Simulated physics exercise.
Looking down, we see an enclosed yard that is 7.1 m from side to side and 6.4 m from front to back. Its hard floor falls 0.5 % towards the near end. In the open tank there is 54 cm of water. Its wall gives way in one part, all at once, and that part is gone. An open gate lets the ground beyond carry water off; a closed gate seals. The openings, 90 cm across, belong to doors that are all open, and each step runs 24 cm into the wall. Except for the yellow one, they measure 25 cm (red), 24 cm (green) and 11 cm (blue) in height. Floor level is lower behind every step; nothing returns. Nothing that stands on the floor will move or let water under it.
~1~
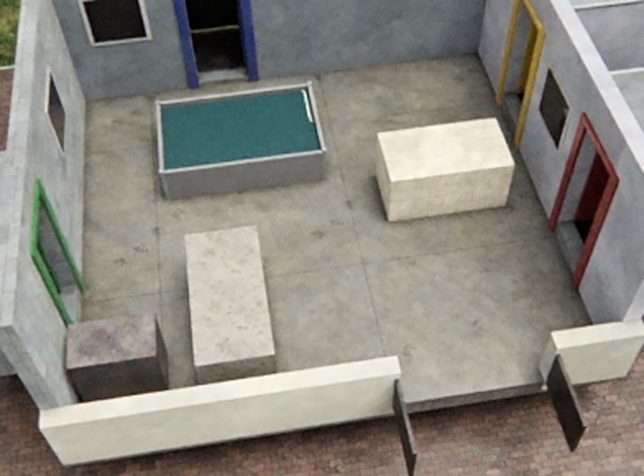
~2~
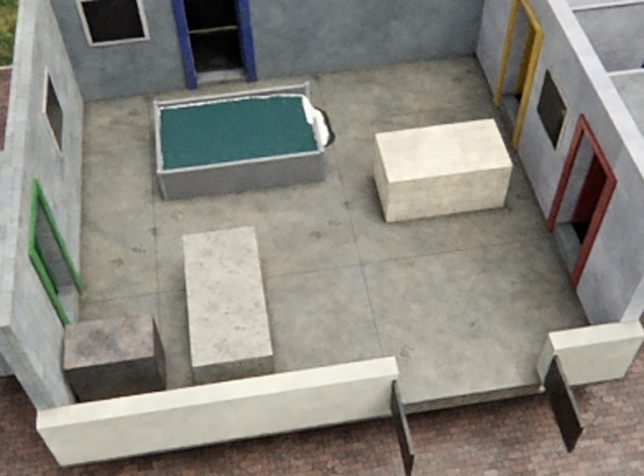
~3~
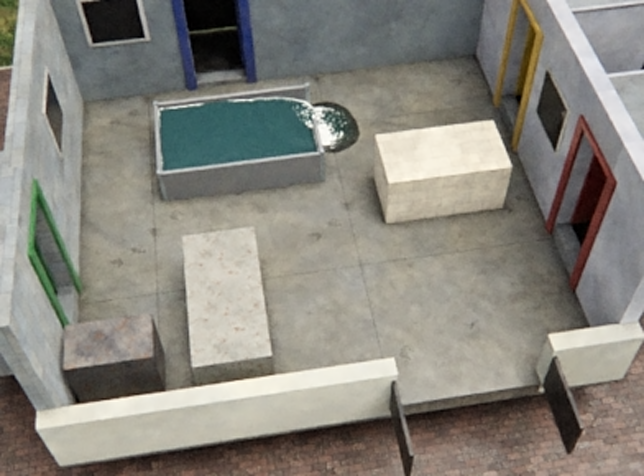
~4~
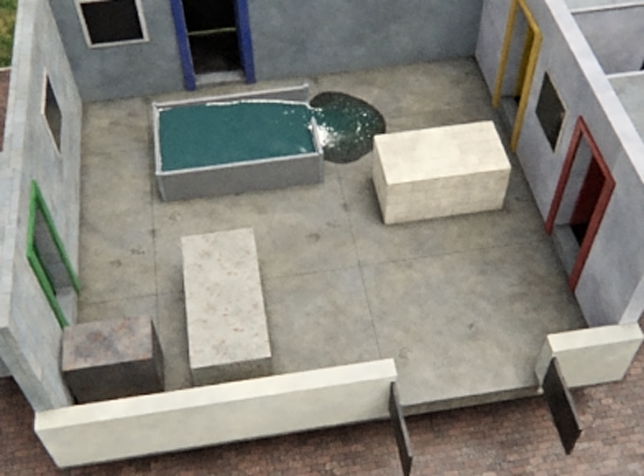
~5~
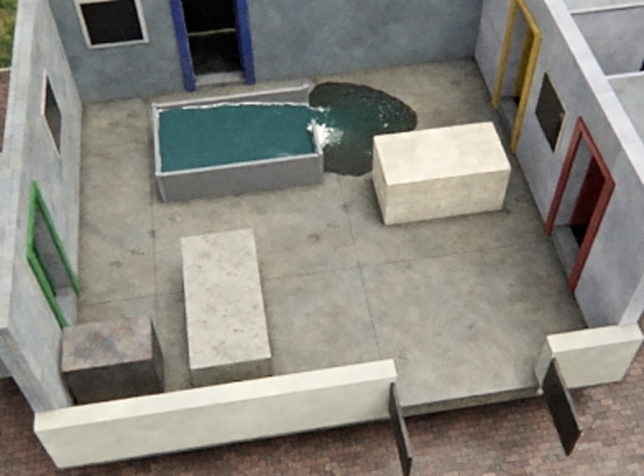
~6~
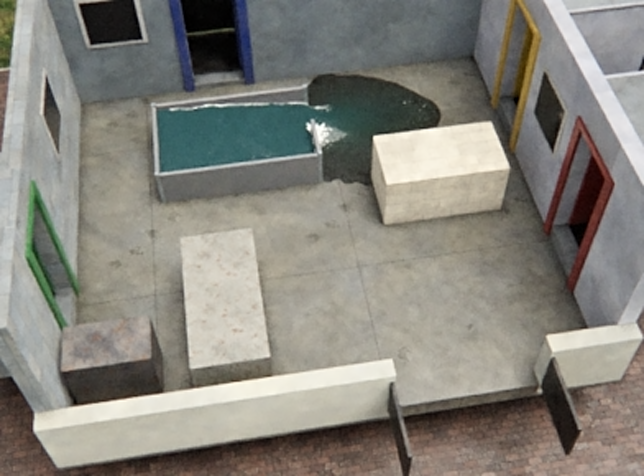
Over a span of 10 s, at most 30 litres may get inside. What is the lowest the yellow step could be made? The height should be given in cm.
Around 15 cm high.
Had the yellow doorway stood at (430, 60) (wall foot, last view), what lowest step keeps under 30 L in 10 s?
It needs roughly 13.0 cm.
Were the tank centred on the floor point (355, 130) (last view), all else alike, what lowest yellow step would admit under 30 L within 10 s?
It must be around 19 cm tall.
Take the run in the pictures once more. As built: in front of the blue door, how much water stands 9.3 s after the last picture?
A ruler would read roughly 2.0 cm.
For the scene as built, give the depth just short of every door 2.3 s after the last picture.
At the yellow door the depth is 23 cm, at red 2 cm, at green 0 cm and at blue 0 cm.
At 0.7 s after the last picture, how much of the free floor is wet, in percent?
Close to 20 per cent of it is wet.
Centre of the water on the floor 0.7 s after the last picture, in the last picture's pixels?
(272, 148).
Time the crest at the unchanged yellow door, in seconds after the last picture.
Peak time: About 2.0 s.
Then, 0.7 s after the last picture water covers 20 % of the floor, deepest (29 cm) near (317, 128); 5 cm at the yellow door, 0 litres in over its 27 cm step.
Then, 2.3 s after the last picture water covers 25 % of the floor, deepest (26 cm) near (474, 66); 23 cm at the yellow door, 0 litres in over its 27 cm step.
Then, 9.3 s after the last picture water covers 65 % of the floor, deepest (14 cm) near (457, 158); 12 cm at the yellow door, 0 litres in over its 27 cm step.
At the yellow door as built, the water peaked near 23 cm, 2.1 s after the last picture.
With a step of 13 cm, 54 litres would have come in within the 10 s; with 17.5 cm, 13 litres. So under 30 litres takes about 15 cm.
